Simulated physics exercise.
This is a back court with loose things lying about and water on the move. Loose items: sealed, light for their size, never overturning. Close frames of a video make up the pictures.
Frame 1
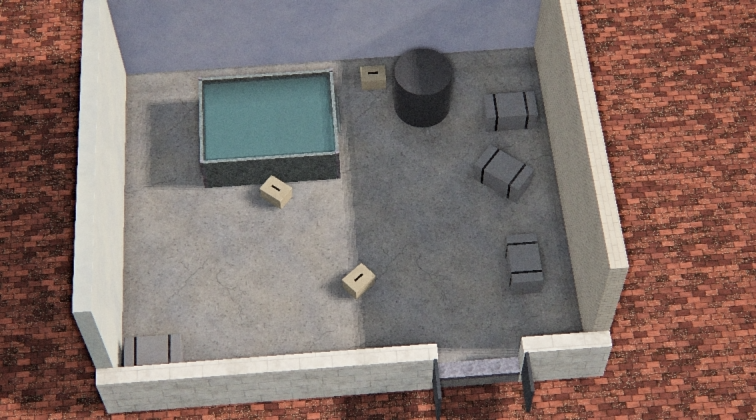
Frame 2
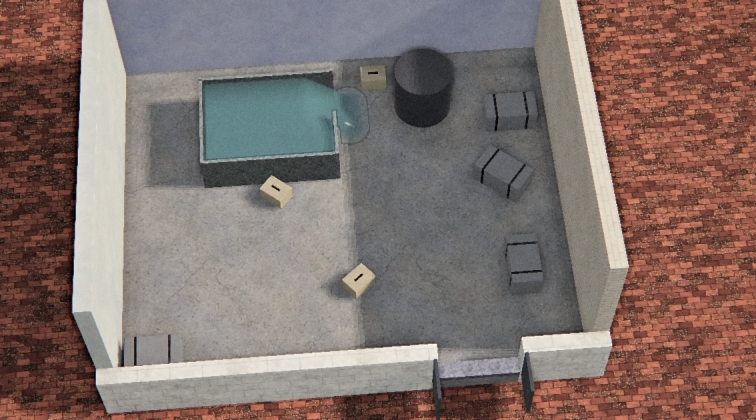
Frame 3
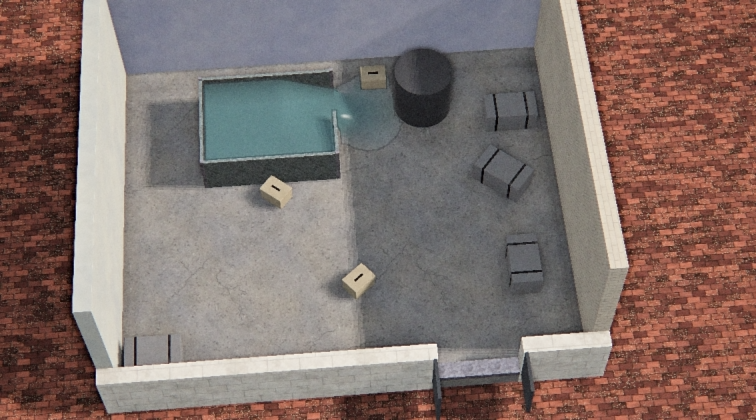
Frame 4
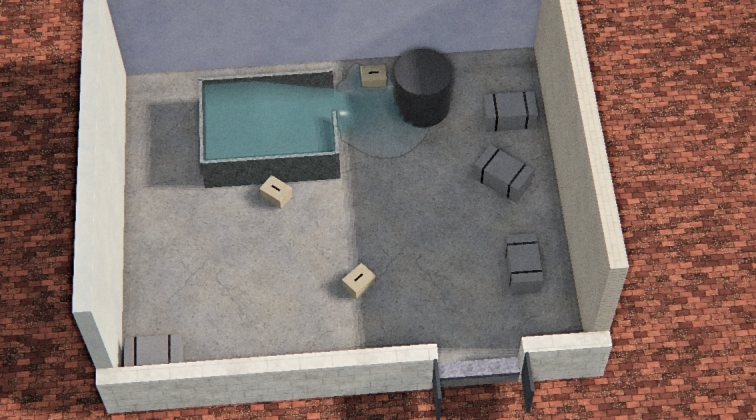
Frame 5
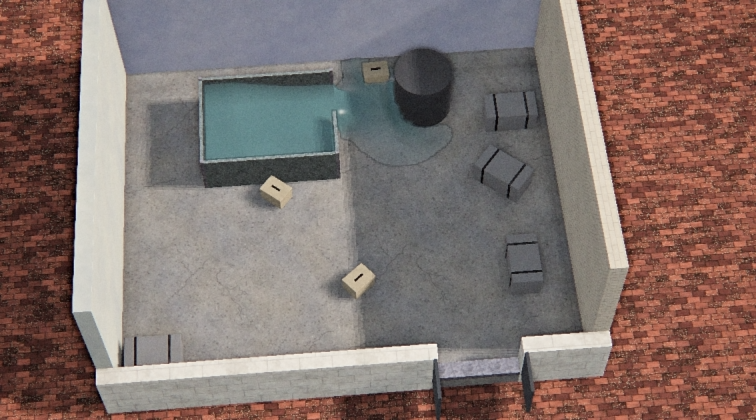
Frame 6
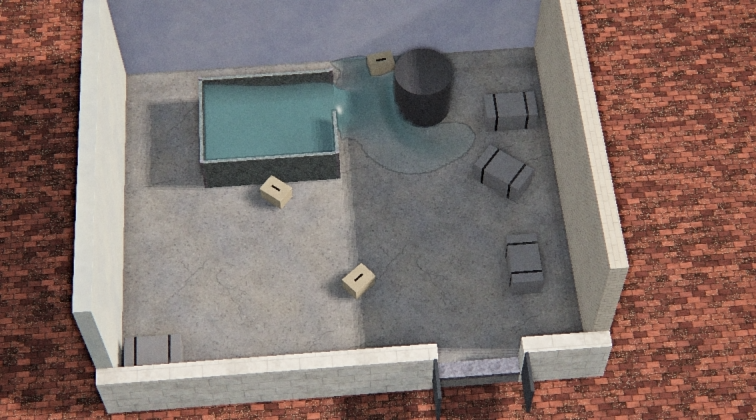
The clip shows a walled court with scattered boxes and a dark cylinder as water pours from the right side of a raised pool, spreads across the floor around the cylinder, and slightly shifts a small pale box near the back wall.
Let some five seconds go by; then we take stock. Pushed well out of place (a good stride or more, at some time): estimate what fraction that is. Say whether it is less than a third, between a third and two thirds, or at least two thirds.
The portion moved well away stays in the middle third.
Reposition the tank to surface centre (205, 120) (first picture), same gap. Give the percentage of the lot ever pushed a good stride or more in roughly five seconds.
About 60 %.
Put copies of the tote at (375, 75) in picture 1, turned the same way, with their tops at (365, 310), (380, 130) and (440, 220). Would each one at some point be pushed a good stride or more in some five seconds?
The first sits tight, the second travels far, the third travels far.
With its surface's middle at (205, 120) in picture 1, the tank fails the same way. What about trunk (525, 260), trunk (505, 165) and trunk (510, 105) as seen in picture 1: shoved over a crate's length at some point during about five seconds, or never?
Taking them in turn: Got sent well off; got sent well off; got sent well off.
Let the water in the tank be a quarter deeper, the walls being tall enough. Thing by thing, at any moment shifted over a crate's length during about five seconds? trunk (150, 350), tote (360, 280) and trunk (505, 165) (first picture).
Well, one by one: Not carried that far, not carried that far, carried that far.
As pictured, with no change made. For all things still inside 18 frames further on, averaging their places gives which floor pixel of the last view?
Mean floor position: Approx. (415, 236) px, last view.
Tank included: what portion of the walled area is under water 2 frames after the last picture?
Estimate: About 20 %.
A moment on, 0 of 7 are well off their spots; 1 afloat.
Next, 1 of 7 are well off their spots; 2 afloat.
Later, 4 of 7 are well off their spots; 4 afloat.
In the end, 4 of 7 are well off their spots, and 4 have been at some point; 3 afloat.
